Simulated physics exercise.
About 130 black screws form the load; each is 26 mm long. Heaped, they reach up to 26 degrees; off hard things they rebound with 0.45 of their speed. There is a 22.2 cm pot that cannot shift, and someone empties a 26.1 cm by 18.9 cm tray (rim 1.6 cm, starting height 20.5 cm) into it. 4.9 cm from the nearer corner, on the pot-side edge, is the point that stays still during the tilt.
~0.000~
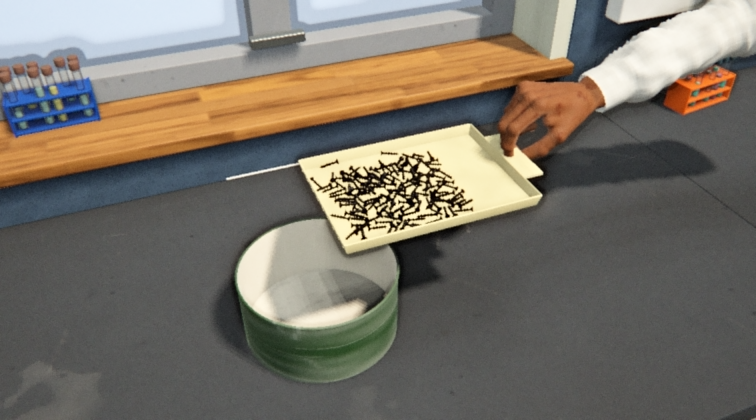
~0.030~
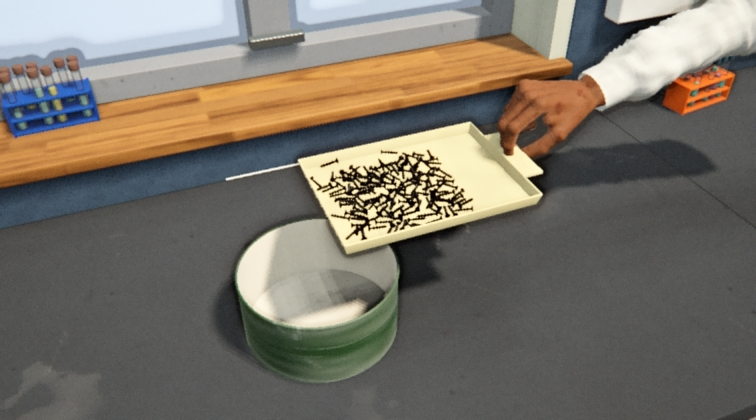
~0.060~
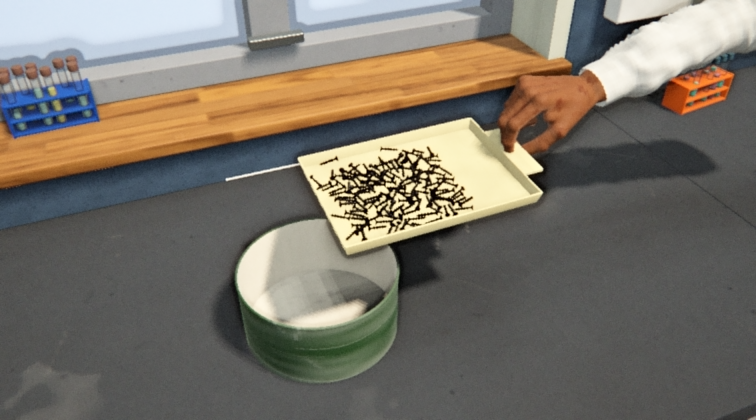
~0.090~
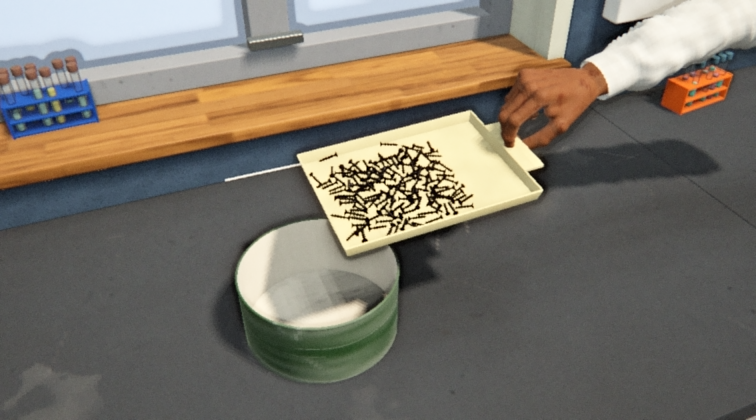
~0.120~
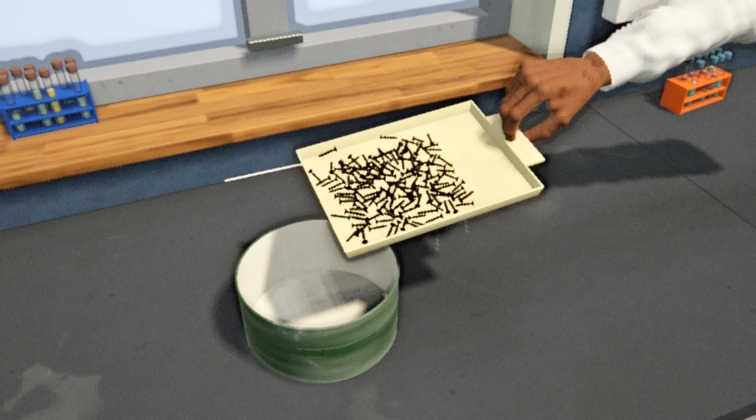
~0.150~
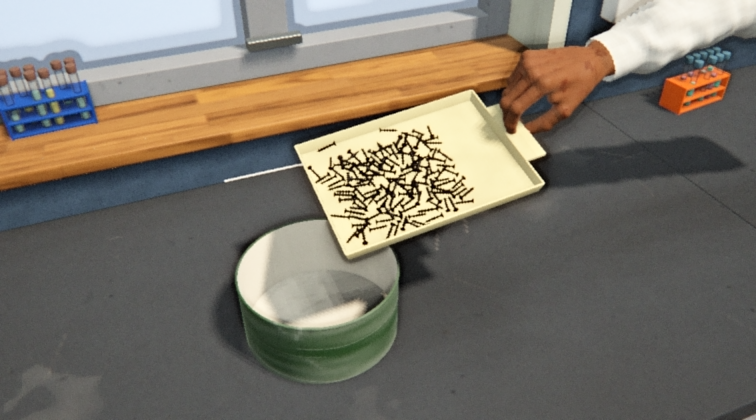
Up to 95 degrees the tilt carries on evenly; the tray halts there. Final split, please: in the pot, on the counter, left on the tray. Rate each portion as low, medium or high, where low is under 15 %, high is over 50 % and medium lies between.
Pot medium, counter high, left on the tray low.
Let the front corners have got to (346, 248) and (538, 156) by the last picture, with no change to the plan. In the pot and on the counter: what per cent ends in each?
Per cent by place - pot 65, counter 35.
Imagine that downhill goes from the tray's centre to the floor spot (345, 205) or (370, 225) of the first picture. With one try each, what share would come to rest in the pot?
The share comes to about 95 in a hundred, then about 55 in a hundred.
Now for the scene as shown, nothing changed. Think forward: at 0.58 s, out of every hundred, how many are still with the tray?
About 70 per cent.
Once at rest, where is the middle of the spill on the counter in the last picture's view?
Roughly at pixel (369, 411) in the last view.
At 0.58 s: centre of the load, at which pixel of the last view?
Load centre, approx.: (372, 265) px.
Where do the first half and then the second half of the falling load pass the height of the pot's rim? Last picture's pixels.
Near (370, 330) at first, near (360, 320) afterwards.
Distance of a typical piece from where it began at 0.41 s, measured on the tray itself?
It has moved some 4 cm from its start.
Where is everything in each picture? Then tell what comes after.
In the first picture, tray tilt 0 degrees, front corners at (347, 243) and (538, 194); middle of the pieces at (395, 191); pot at (318, 268).
In the second picture, tray tilt 1 degrees, front corners at (347, 243) and (538, 193); middle of the pieces at (395, 190).
In the third picture, tray tilt 2 degrees, front corners at (347, 244) and (538, 192); middle of the pieces at (395, 189).
In the fourth picture, tray tilt 5 degrees, front corners at (348, 246) and (538, 189), lowest corner left front; middle of the pieces at (395, 186).
In the fifth picture, tray tilt 9 degrees, front corners at (348, 249) and (539, 186), lowest corner left front; middle of the pieces at (395, 183).
In the sixth picture, tray tilt 14 degrees, front corners at (348, 251) and (540, 182), lowest corner left front; middle of the pieces at (395, 179); pot at (318, 268). The tray's pace is about 155 degrees a second.
After 0.41 s, tilt 55 degrees; the tray holds 100 %, the pot 0 %.
Then, at 0.58 s, tilt 82 degrees; the tray holds 70 %, the pot 0 %.
After 0.88 s, tilt 95 degrees; the tray holds 0 %, the pot 30 %.
In the end, at 1.8 s, pot 30 %, counter 70 %, tray 0 %.
